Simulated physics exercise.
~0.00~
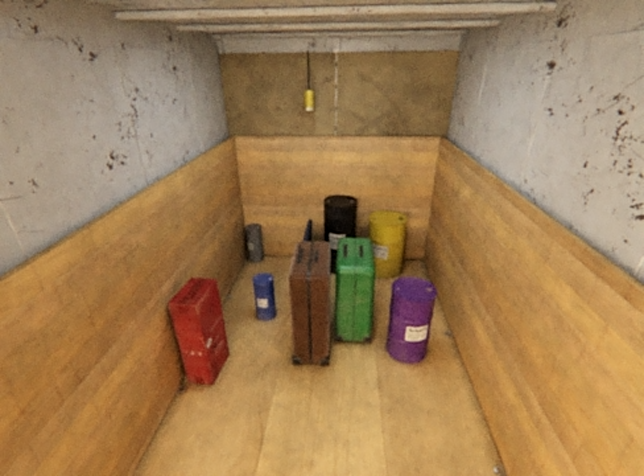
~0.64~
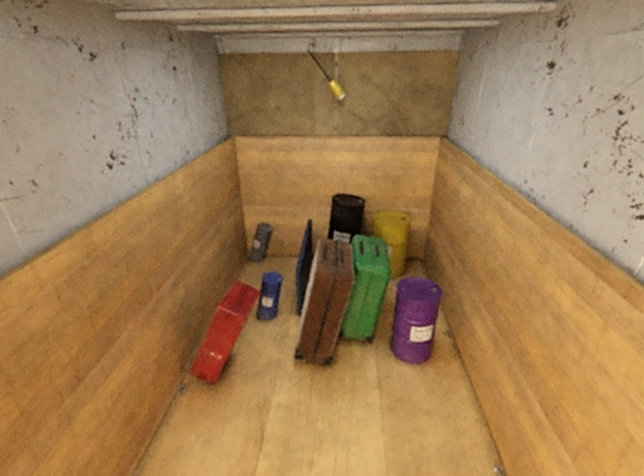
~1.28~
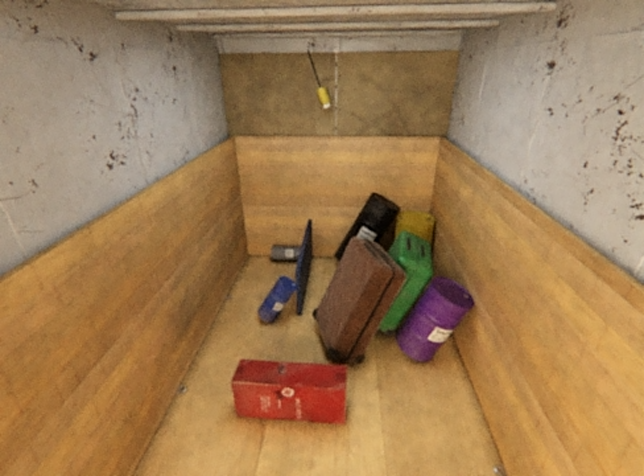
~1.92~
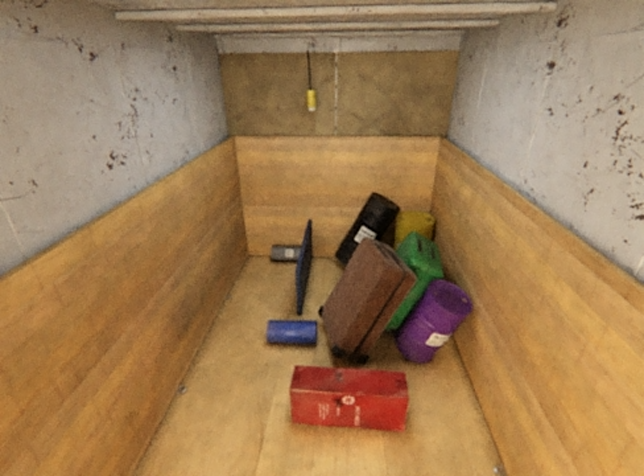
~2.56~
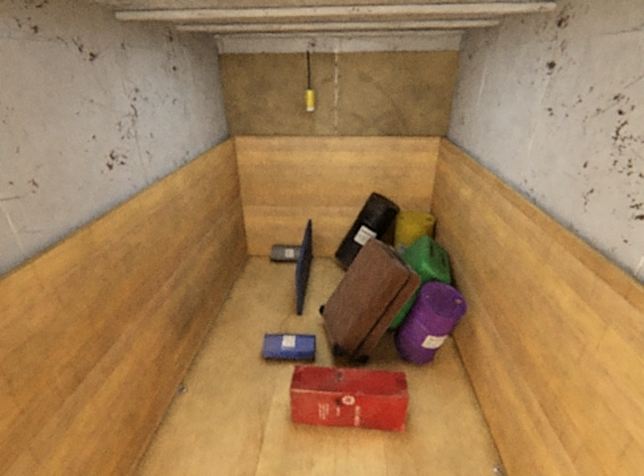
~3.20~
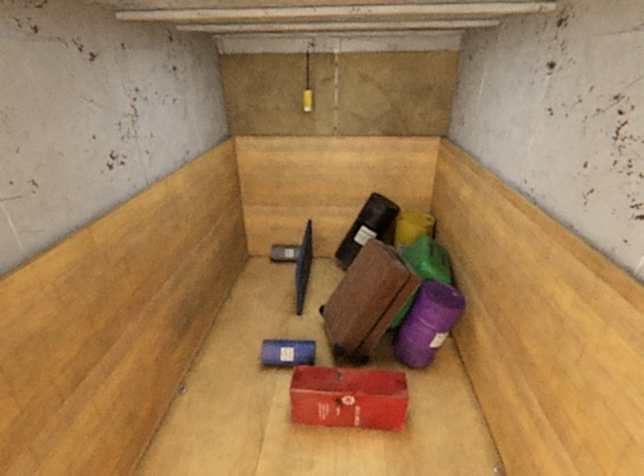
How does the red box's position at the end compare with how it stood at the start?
At the start the red box stands upright on the left, and by the end it lies on its side nearer the middle of the floor.
